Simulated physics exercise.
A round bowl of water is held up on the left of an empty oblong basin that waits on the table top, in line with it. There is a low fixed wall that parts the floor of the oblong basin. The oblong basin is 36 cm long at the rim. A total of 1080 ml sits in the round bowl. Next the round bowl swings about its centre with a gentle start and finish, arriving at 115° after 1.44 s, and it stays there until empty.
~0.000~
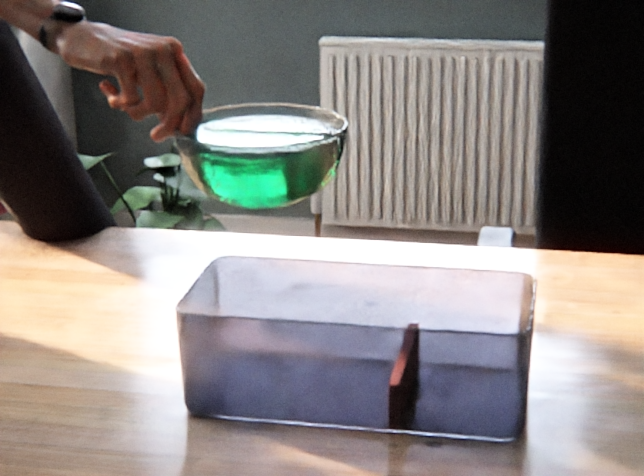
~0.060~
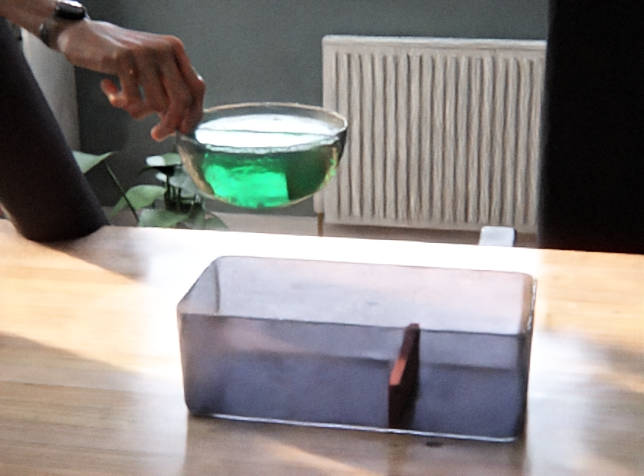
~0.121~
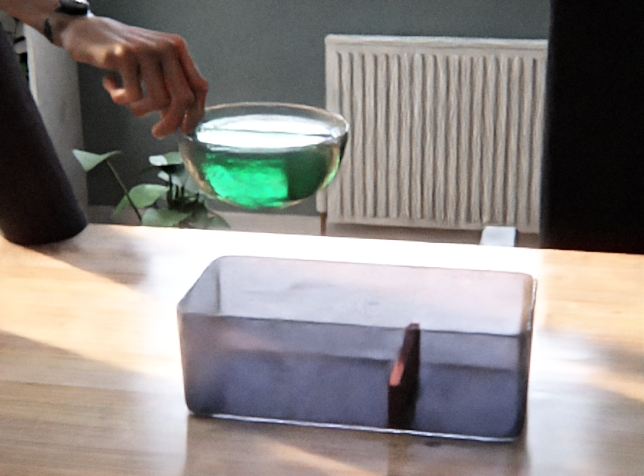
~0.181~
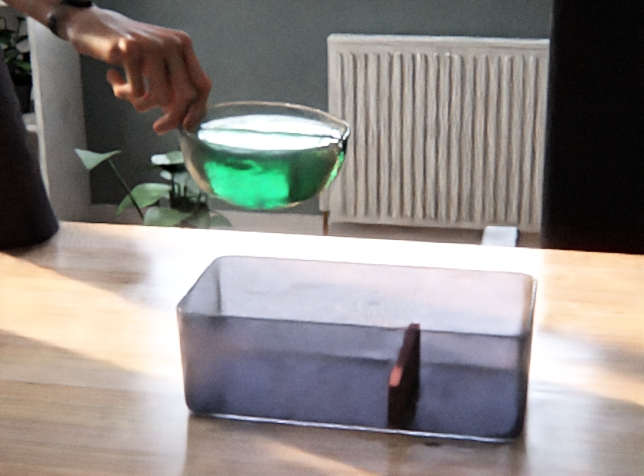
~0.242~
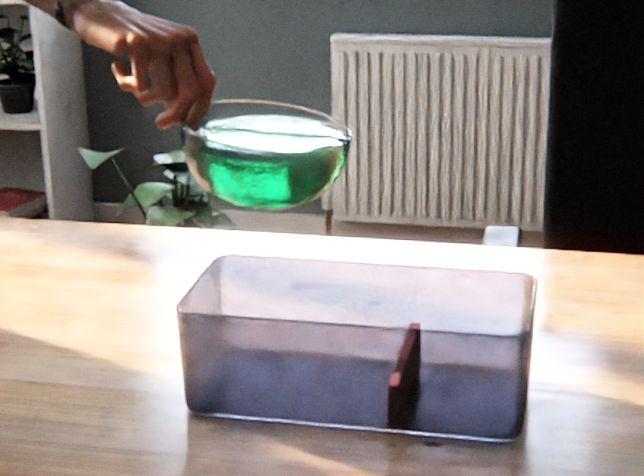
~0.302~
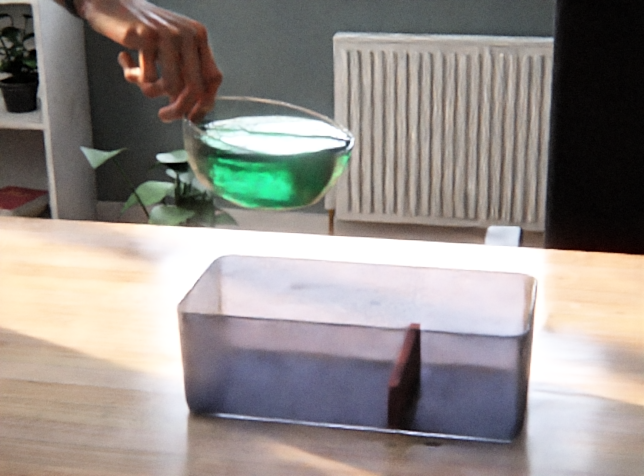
The video shows a hand holding a round glass bowl of green liquid above the left side of a clear oblong basin with a dark reddish divider on a wooden table, then gradually tilting the bowl slightly toward the right.
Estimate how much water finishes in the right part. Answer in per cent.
I would say 59 per cent.
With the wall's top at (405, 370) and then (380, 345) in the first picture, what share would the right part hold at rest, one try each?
Respectively close to 50 and 75 %.
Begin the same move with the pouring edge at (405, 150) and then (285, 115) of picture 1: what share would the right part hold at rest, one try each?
85 per cent first, 5 per cent second.
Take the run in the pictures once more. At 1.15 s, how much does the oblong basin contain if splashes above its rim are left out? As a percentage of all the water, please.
I reckon close to 96 per cent.
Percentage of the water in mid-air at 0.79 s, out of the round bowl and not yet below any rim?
I'd put it at about 32 percent.
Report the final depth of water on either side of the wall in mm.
Left part about 12 mm deep, right part about 32 mm deep.
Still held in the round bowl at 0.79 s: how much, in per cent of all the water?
Still held: Roughly 36 % of the total.
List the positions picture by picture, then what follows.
Tilt 0°; pouring edge (344, 129); surface from (184, 132) to (343, 138); the oblong basin's rim runs from (195, 284) to (533, 305); the wall's top is at (405, 353), in the first picture.
Tilt 0°; pouring edge (345, 130); surface from (185, 130) to (343, 138), in the second picture.
Tilt 2°; pouring edge (346, 133); surface from (186, 131) to (344, 139), in the third picture.
Tilt 4°; pouring edge (347, 137); surface from (189, 130) to (346, 141), in the fourth picture.
Tilt 8°; pouring edge (349, 142); surface from (190, 131) to (348, 142), in the fifth picture.
Tilt 12°; pouring edge (351, 149); surface from (193, 131) to (351, 143), in the sixth picture.
By 0.79 s the tilt is 67° and 36 per cent is still to pour, 6 is left of the wall and 26 right of it.
By 1.15 s the tilt is 104° and 1 per cent is still to pour, 38 is left of the wall and 59 right of it.
By 1.53 s the tilt is 115° and 0 per cent is still to pour, 40 is left of the wall and 59 right of it.
By 1.94 s the tilt is 115° and 0 per cent is still to pour, 40 is left of the wall and 59 right of it.
At rest 40 per cent lies left of the wall, 59 right of it and 1 outside.
